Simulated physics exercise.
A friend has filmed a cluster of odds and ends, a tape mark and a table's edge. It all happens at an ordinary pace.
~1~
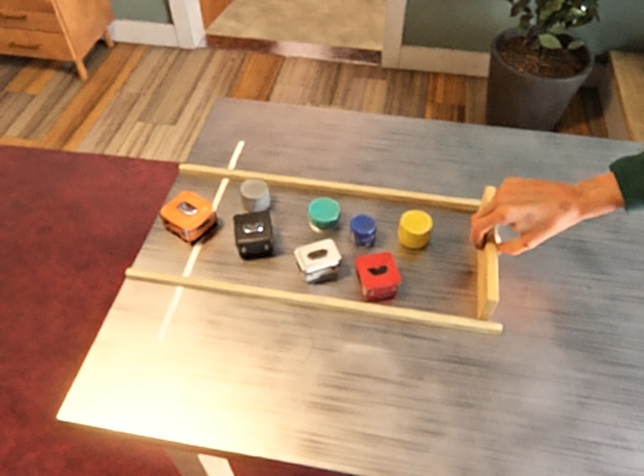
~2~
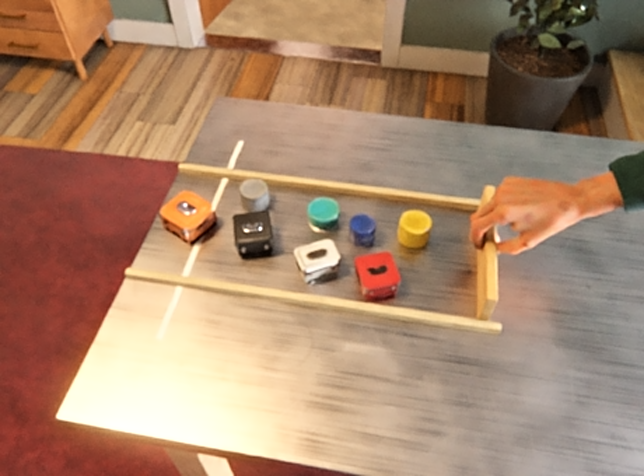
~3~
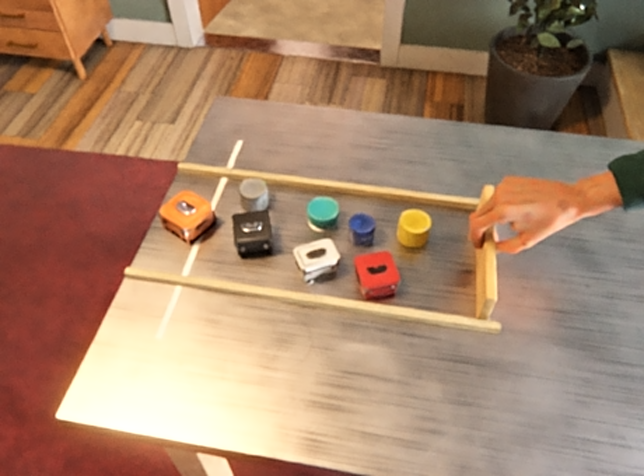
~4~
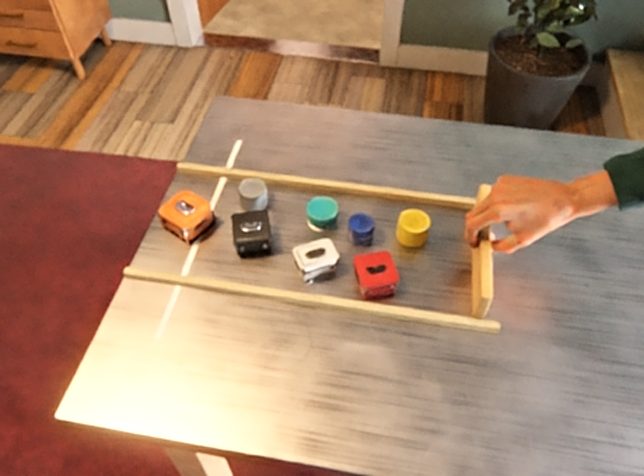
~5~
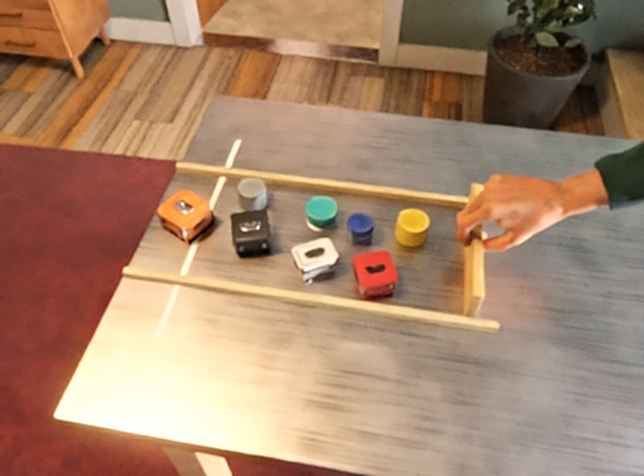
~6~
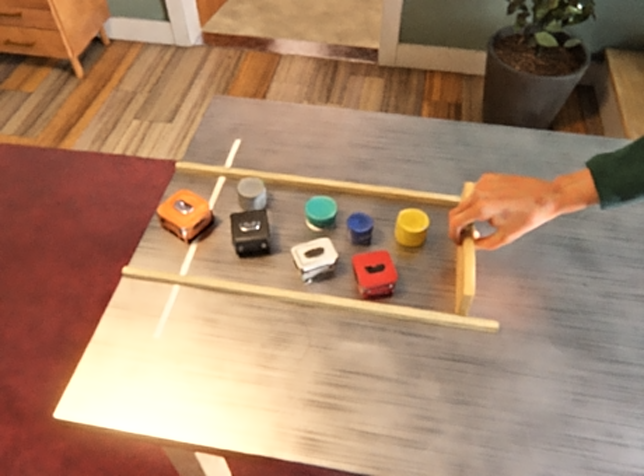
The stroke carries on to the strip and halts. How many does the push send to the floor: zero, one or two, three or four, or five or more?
In the end the number that fall off is one or two.
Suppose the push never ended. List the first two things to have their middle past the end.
In order: The orange case, the white case.
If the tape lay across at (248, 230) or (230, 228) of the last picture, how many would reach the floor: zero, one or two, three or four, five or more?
One after another: None; not one.
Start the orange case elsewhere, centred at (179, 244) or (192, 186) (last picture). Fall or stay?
In turn it goes over; falls.
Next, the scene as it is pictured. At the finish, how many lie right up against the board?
That makes 4.
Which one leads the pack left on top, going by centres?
The white case ends nearest.
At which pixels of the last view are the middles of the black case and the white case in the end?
Near (159, 212) and (134, 247).
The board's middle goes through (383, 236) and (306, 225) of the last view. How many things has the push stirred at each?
By then 3, and 7.
Early on, none off yet; orange case at rest near (186, 216); grey lid at rest near (252, 195); black case at rest near (251, 233).
A while later, none off yet; orange case at rest near (186, 216); grey lid travelled a little near (242, 192); black case moving near (246, 232).
Further along, none off yet; orange case travelled about its own width near (162, 203); grey lid travelled well along near (197, 177); black case travelled well along near (194, 217).
Finally, the number that fall off is one or two; lost, orange case.
